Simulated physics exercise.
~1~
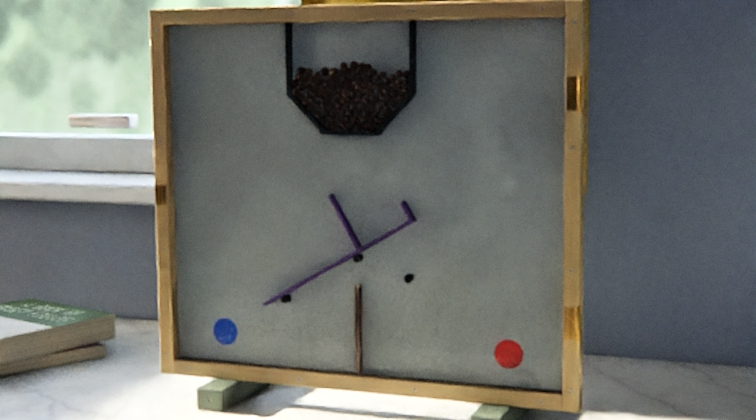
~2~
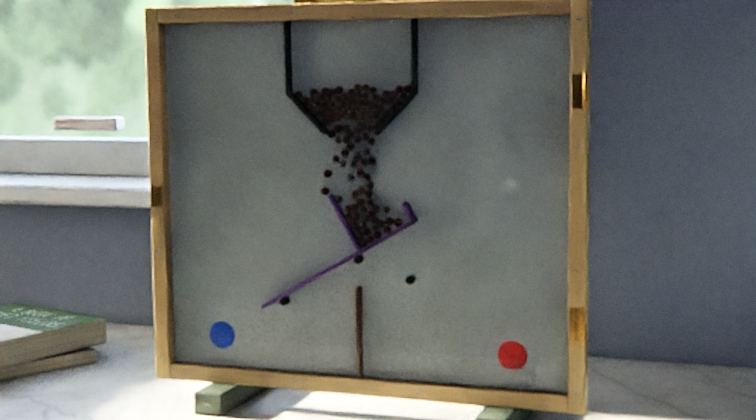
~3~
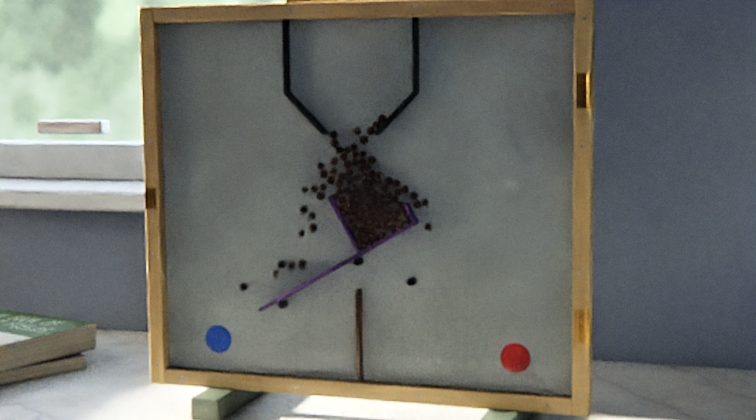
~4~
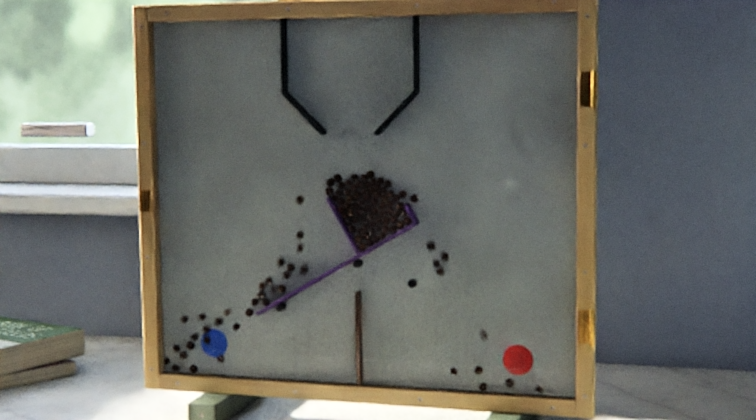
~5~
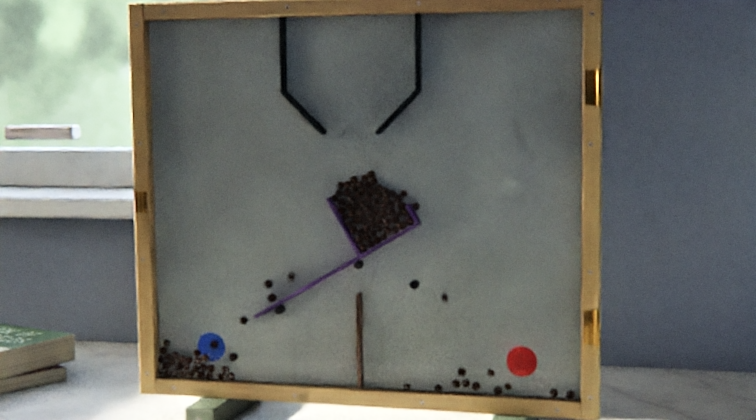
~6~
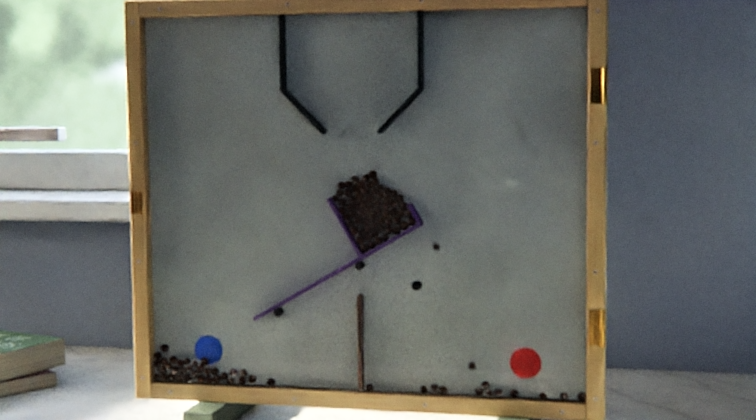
Dark beads drop onto a tilted purple tray, where most stay while some spill into both bins.
